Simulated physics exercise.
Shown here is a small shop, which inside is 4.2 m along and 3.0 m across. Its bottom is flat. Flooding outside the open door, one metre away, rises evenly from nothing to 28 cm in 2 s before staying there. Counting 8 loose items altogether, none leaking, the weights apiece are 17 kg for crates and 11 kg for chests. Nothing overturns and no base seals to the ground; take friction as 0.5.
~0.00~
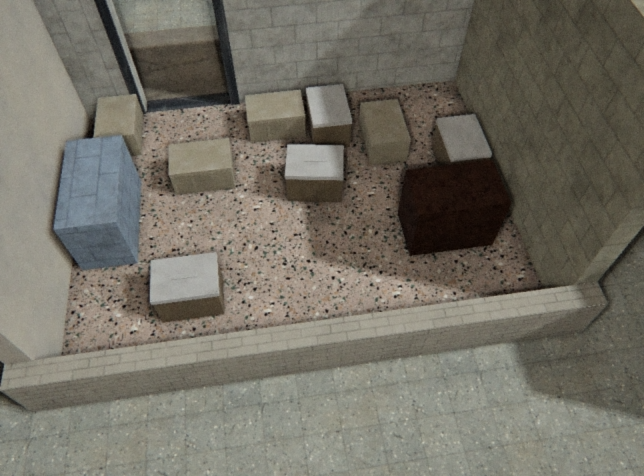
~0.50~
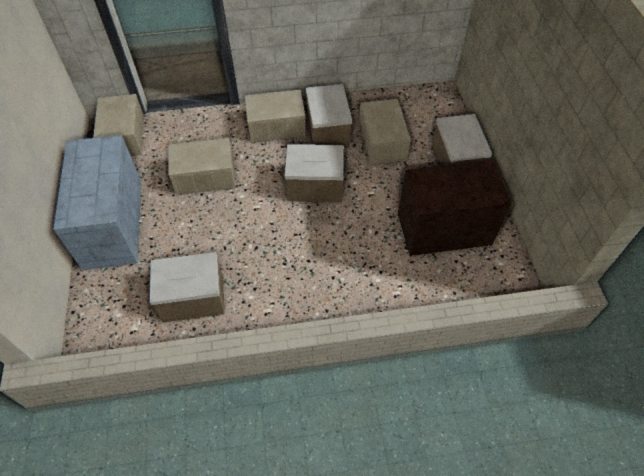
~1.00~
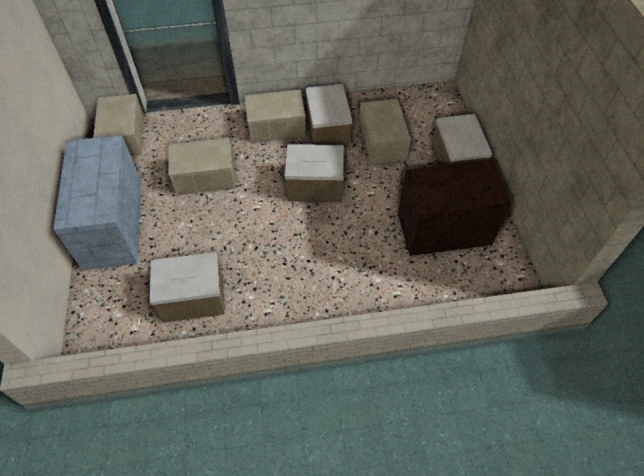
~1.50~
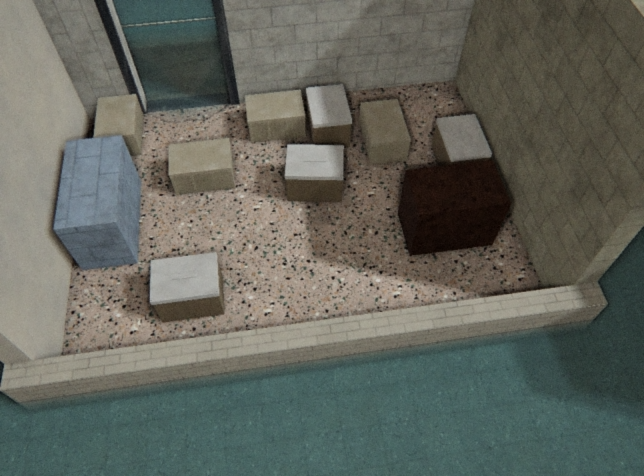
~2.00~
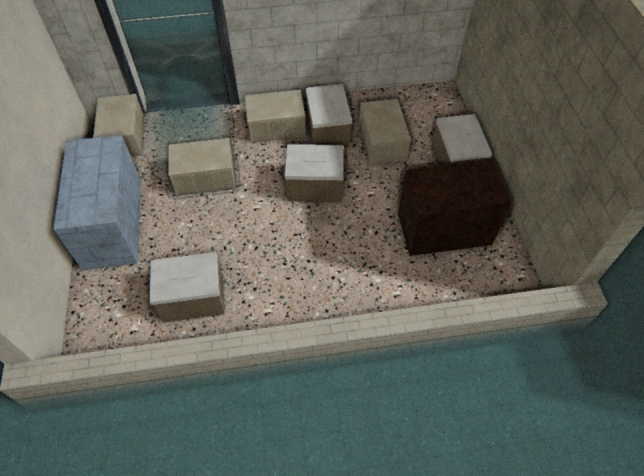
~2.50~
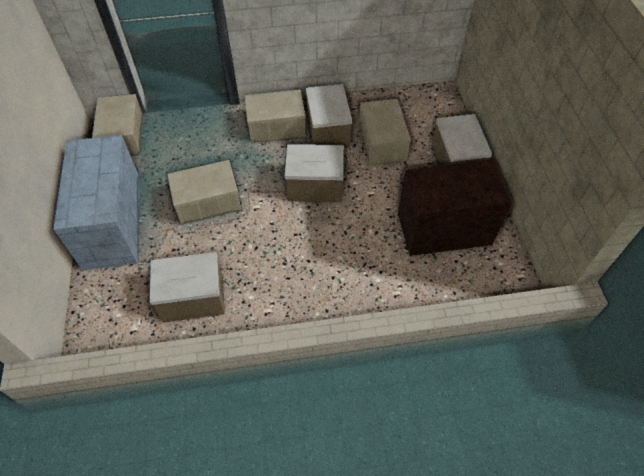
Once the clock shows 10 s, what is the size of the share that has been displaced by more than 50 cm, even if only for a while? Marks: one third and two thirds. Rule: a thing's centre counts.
One to two in three.
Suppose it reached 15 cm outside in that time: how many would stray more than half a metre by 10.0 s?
That would make 2 of them.
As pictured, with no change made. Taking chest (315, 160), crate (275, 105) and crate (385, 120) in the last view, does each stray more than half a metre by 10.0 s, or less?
Result, in turn: Exceeded / stayed within / stayed within.
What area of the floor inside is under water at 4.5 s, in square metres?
That flooded area is roughly 8.5 m2.
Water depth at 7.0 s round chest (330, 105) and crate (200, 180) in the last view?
I'd estimate 3 cm for the first and 10 cm for the second.
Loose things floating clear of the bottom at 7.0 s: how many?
At that moment it comes to 4.
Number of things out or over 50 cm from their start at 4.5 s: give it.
Answer: 1.
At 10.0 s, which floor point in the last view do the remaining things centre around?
It works out to somewhere near (309, 151) on the floor.
After 3.5 s 1 of 8 are over 50 cm from their spots; 0 afloat.
After 4.5 s 1 of 8 are over 50 cm from their spots; 2 afloat.
After 7.0 s 2 of 8 are over 50 cm from their spots; 4 afloat.
After 10.0 s 5 of 8 are over 50 cm from their spots, and 5 have been at some point; 8 afloat.
